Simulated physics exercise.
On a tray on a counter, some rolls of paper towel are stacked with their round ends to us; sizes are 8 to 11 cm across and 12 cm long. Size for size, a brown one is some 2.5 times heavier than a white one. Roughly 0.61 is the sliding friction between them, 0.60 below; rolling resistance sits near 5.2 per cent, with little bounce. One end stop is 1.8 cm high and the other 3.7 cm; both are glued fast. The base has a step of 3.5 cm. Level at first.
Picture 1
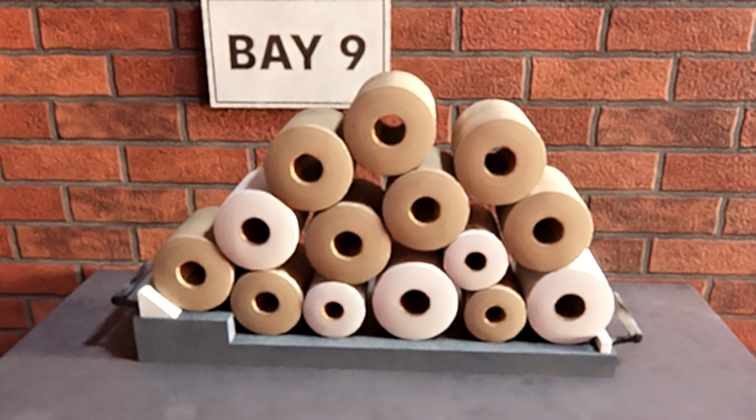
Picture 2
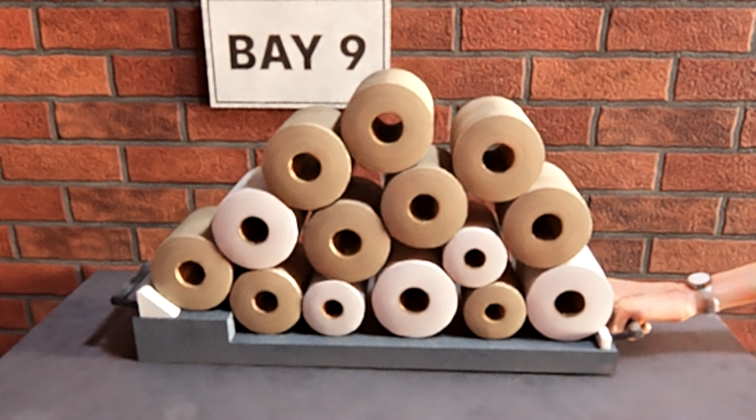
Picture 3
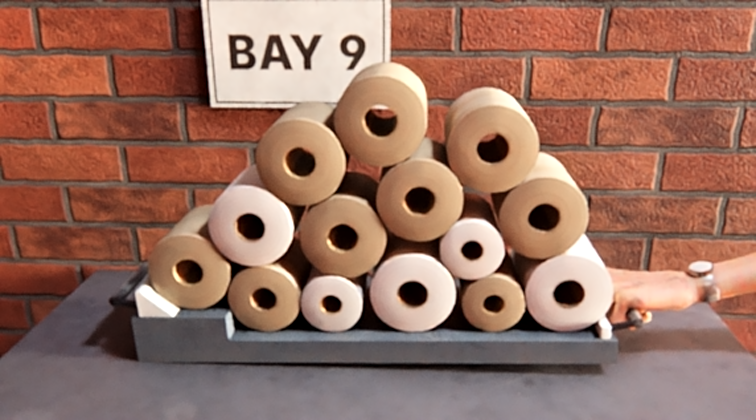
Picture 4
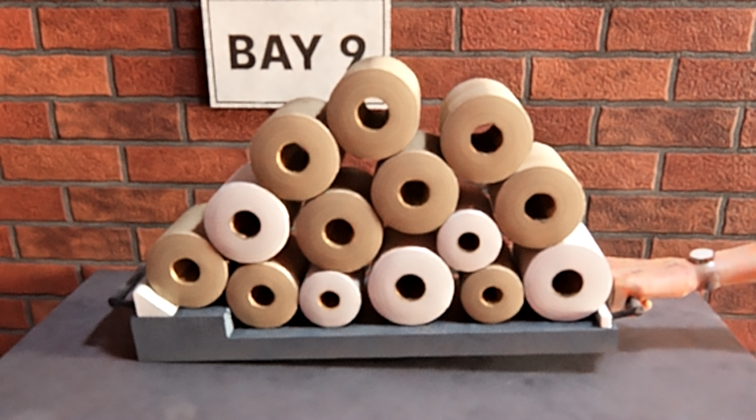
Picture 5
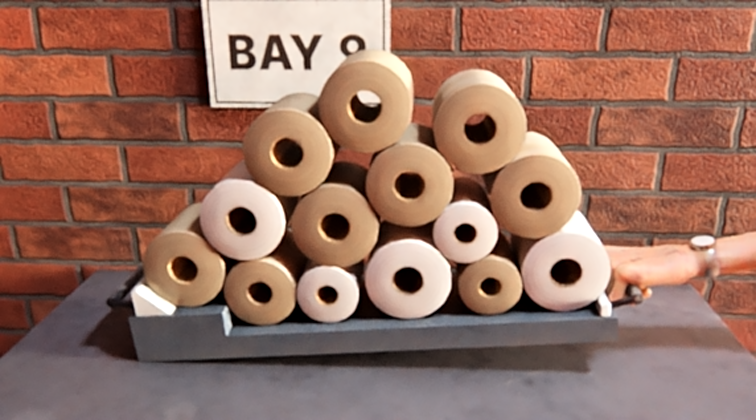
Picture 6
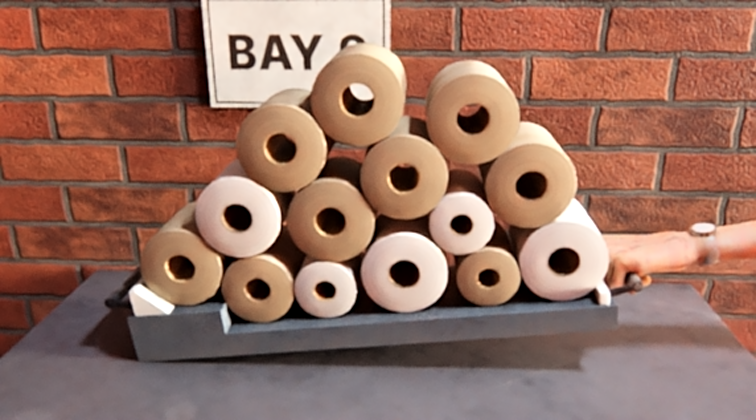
A tray of stacked brown and white paper rolls tilting gradually as a hand lifts its right end before a brick wall.
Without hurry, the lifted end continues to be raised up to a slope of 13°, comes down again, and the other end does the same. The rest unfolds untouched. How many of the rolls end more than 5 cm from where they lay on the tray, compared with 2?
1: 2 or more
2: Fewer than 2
(2) Fewer than 2.
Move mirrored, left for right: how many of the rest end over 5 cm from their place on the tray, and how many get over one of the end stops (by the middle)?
Counts: 0, then 0.
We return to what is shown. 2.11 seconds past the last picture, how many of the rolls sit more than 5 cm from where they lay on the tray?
That would be 0 by then, I'd say.
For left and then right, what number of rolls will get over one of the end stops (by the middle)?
Left 0, right 0.
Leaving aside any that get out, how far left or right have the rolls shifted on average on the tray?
They move about 0 cm toward the left side, on average.
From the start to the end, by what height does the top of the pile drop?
Drop in height: About 0 cm.
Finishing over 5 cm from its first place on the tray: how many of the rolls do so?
The number is 0.
Another 2.11 s on from the last picture, left end up 12°; 0 now displaced over 5 cm.
Another 2.82 s on from the last picture, tray level; 0 now displaced over 5 cm.
At rest 3.2 s after the last picture, 0 moved over 5 cm; not one over the end stops; top of the pile 35 cm high, from 35 cm.
